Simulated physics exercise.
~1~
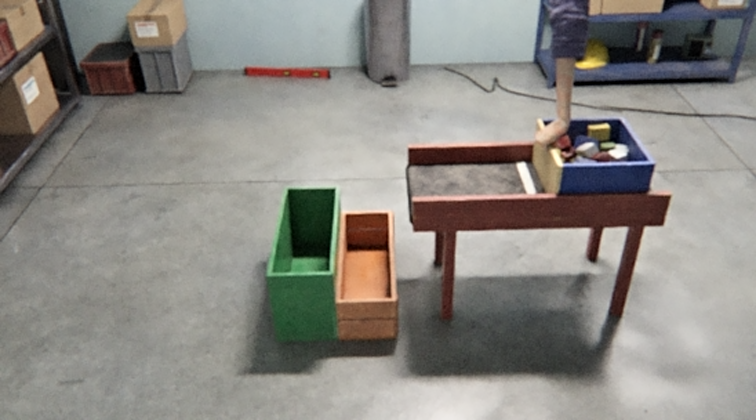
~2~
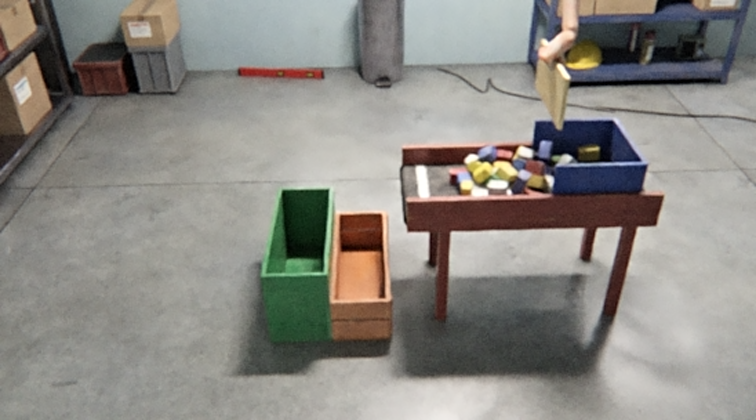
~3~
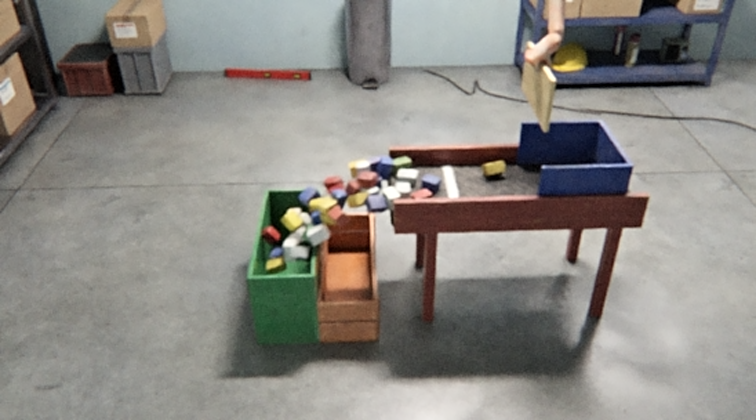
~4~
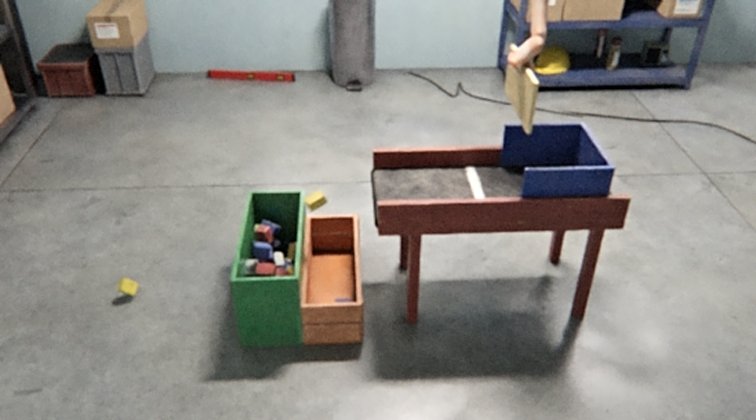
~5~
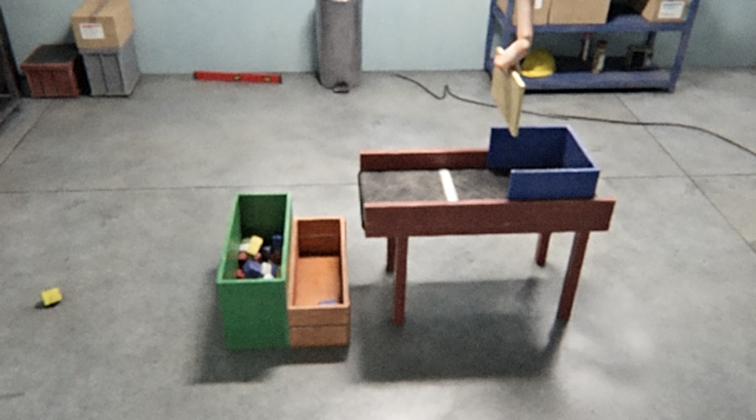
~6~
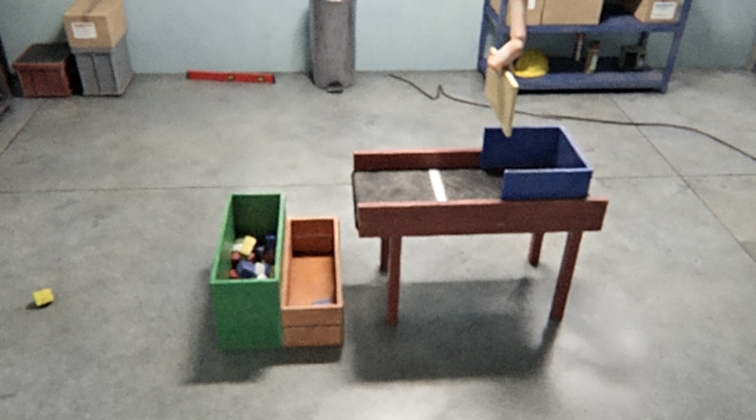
In a workshop with a grey concrete floor, seen from slightly above, a dark conveyor belt in a red-brown frame stands at right with a blue pen of colourful toy bricks on it. Left of it sit an orange box and, farther left, a taller green box. A hand lifts the pale gate from the pen, and the belt carries the bricks leftward. They pour off the end in a loose stream, flying over the orange box into the green one. Nearly all finish in the green box, one lies in the orange box, and a yellow brick rests on the floor at far left.
